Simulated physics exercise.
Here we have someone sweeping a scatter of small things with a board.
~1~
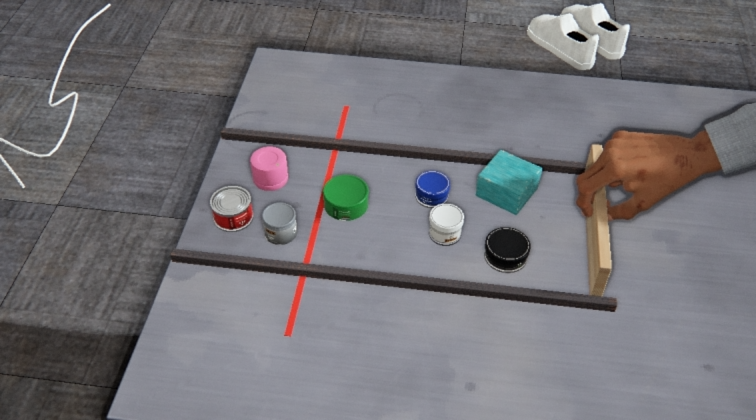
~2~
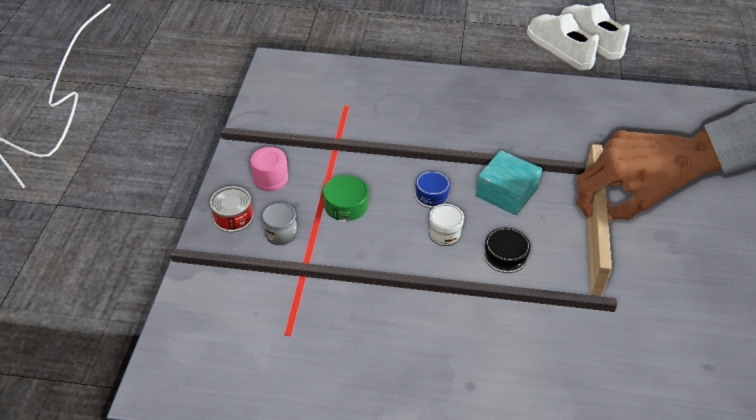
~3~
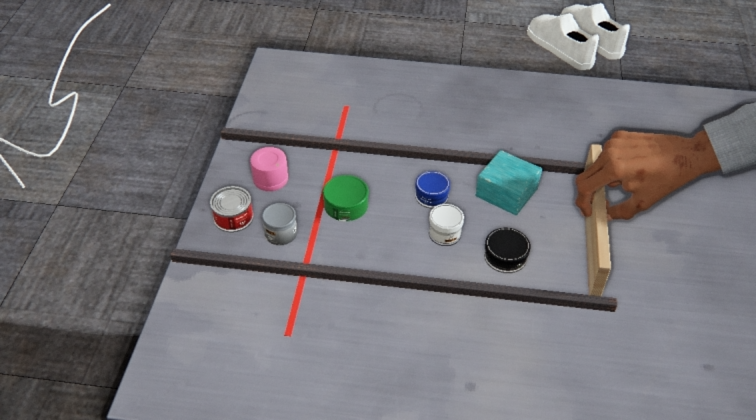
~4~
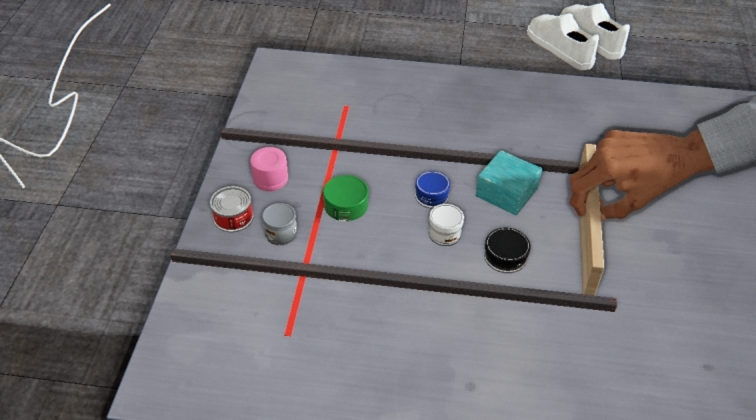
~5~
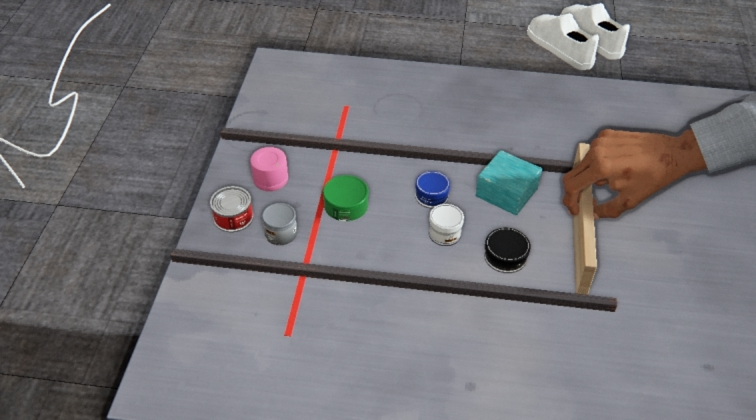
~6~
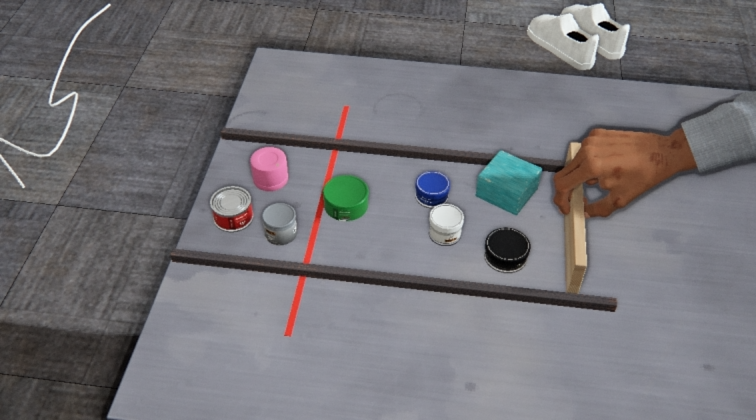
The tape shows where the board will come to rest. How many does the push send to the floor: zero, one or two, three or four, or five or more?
The number that fall off is zero.
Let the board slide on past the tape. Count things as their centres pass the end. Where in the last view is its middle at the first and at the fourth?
About (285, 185), then (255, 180).
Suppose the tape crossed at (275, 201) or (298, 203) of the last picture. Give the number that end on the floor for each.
The counts: 2 and 0.
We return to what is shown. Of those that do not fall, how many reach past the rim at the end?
Overhanging: 0.
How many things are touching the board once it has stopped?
The number is 3.
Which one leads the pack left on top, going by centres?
It is the pink lid.
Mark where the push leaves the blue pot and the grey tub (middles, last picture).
The blue pot at (267, 166), the grey tub at (253, 225).
Soon after, none off yet; red tin at rest near (232, 209); pink lid at rest near (269, 169); grey tub at rest near (280, 225).
At rest, the number that fall off is zero.
